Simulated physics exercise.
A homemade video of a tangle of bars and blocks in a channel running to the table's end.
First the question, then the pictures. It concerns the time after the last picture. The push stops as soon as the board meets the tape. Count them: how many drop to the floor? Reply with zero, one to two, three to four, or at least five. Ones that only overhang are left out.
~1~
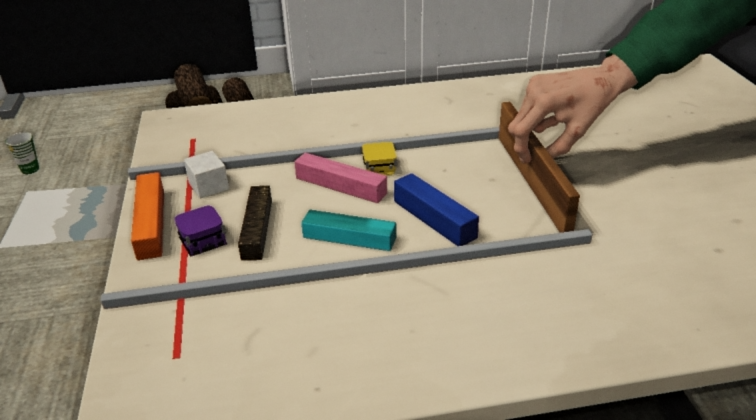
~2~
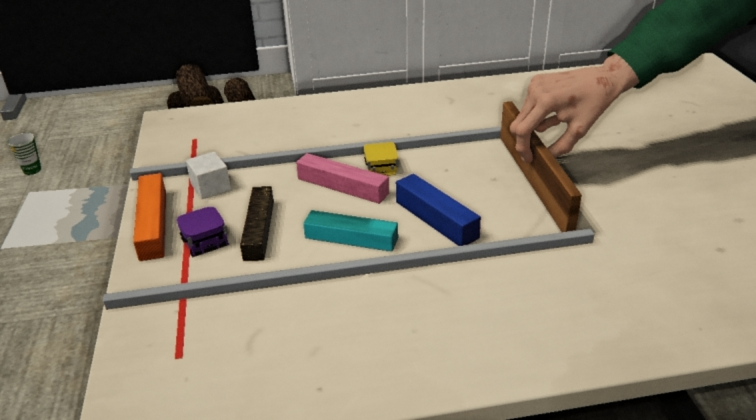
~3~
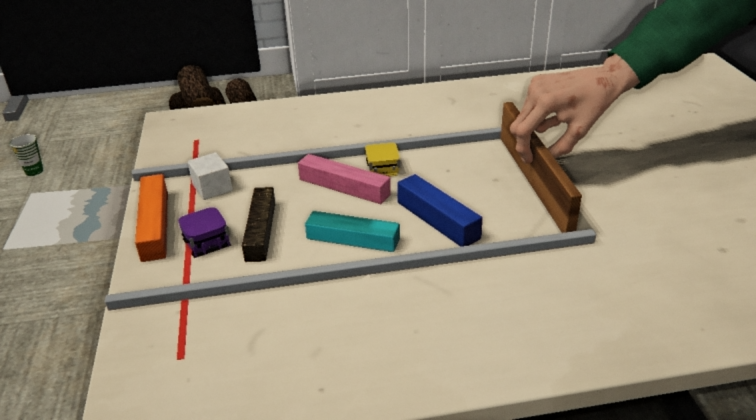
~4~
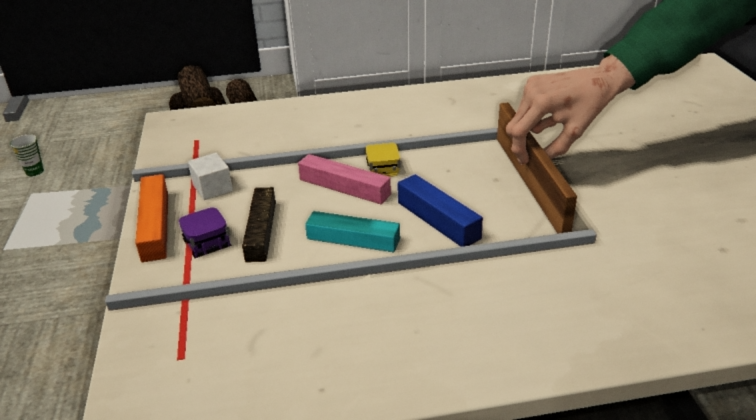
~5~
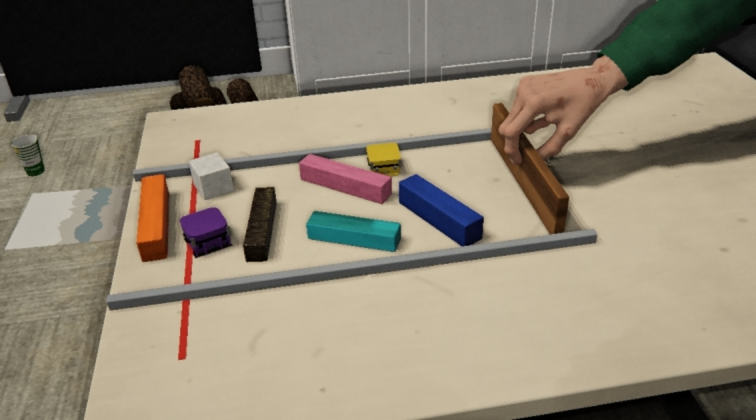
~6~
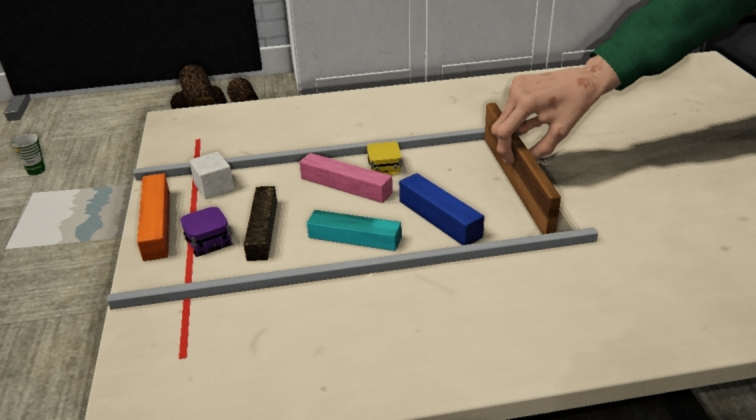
It comes to three to four.
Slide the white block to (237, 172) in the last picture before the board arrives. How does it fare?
It topples off.
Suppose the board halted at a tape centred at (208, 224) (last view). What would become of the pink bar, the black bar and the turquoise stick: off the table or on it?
Pink bar - stays in place, black bar - stays in place, turquoise stick - stays in place.
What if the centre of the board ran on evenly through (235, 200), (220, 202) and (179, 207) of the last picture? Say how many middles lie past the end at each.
1; 1; 4.
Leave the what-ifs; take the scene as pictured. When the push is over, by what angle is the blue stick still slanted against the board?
It measures close to 0 degrees.
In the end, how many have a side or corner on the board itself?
It's 2 of them.
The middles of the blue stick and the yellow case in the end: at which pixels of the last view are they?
One is at about (175, 248), the other at about (178, 184).
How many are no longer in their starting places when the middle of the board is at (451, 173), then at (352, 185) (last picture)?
Respectively 1 and 6.
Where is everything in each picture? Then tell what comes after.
In the first picture, orange stick (149, 214); purple case (201, 231); white block (207, 174); board (534, 164); tape (186, 226).
In the second picture, purple case (203, 231); pink bar (342, 178).
In the third picture, white block (210, 176); turquoise stick (353, 231).
In the fourth picture, orange stick (153, 216); board (532, 164).
In the fifth picture, purple case (206, 232); black bar (261, 222).
In the sixth picture, orange stick (155, 215); purple case (206, 231); white block (212, 175); board (518, 165); tape (192, 226).
Soon after, none off yet; orange stick at rest near (155, 215); purple case at rest near (206, 231); white block at rest near (212, 175).
After that, none off yet; orange stick at rest near (146, 215); purple case displaced about its own width near (176, 222); white block at rest near (211, 175).
In the end, the number that fall off is three or four; gone, white block, purple case and orange stick.
